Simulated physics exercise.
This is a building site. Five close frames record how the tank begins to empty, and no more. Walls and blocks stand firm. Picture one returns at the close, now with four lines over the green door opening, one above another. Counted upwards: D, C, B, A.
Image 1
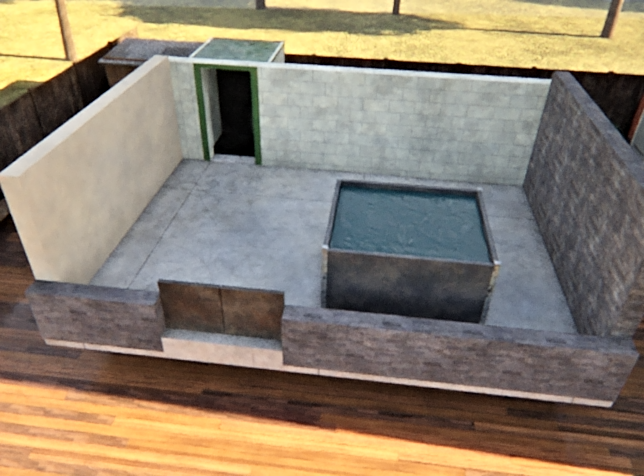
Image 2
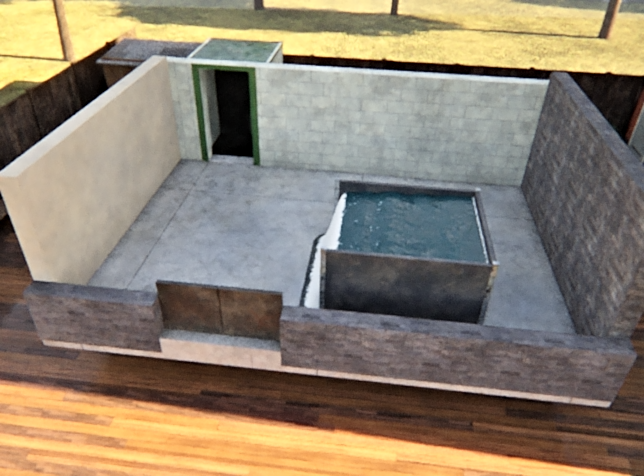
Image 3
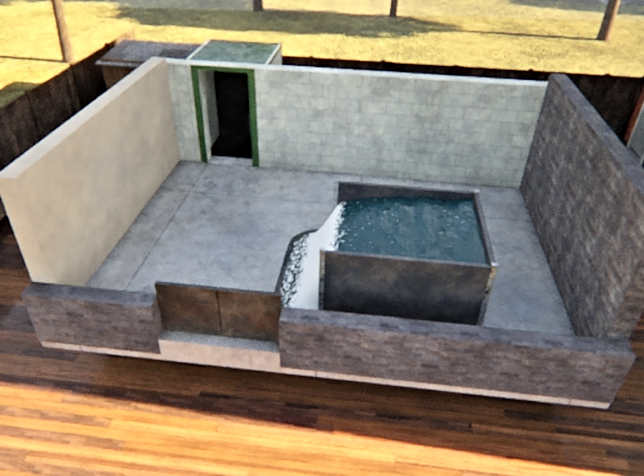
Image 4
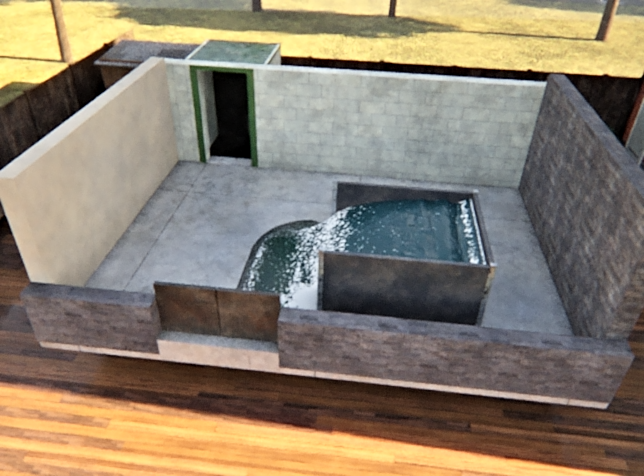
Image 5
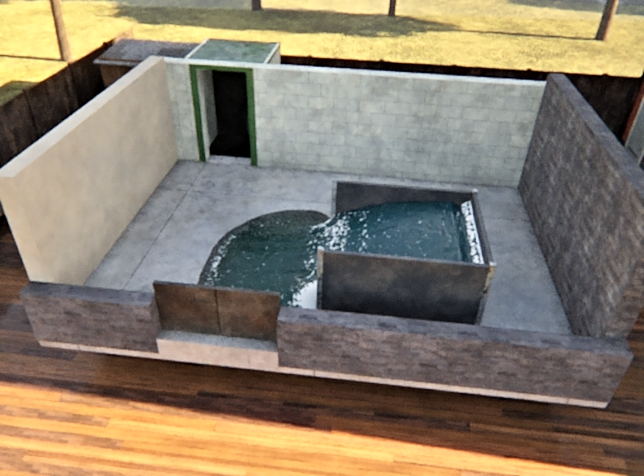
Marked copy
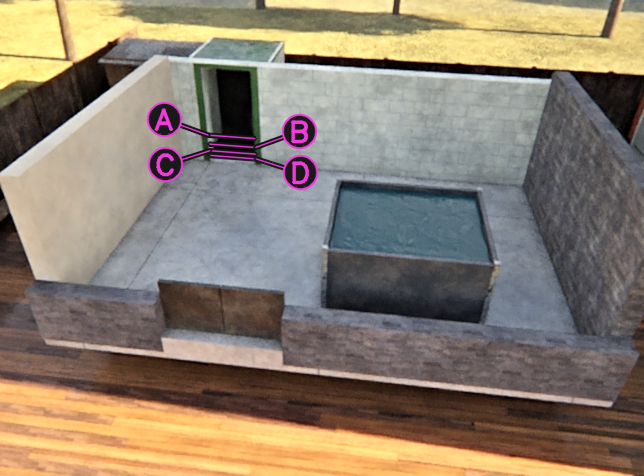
Water sits still in a dark, square tank inside a walled yard with a green-framed doorway at the back and a low brown gate in front. It then pours out over the tank's left side in a white, foaming sheet. A dark, rounded pool spreads leftward across the grey floor behind the gate.
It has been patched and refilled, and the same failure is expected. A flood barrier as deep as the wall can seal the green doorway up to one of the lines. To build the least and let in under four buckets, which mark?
B.
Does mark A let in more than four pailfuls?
No, that is safe.
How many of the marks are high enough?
Two of them.
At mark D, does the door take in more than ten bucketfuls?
Yes, clearly.
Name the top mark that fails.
That would be C.
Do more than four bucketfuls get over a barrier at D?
Yes, it does.
On the marked copy, A at (231, 136); B at (232, 145); C at (232, 152); D at (233, 157); from the bottom up D, C, B, A.
For mark A, nothing gets over.
For mark B, a splash gets over, under a bucket.
For mark C, about 9 bucketfuls get in.
For mark D, dozens of bucketfuls pour in.
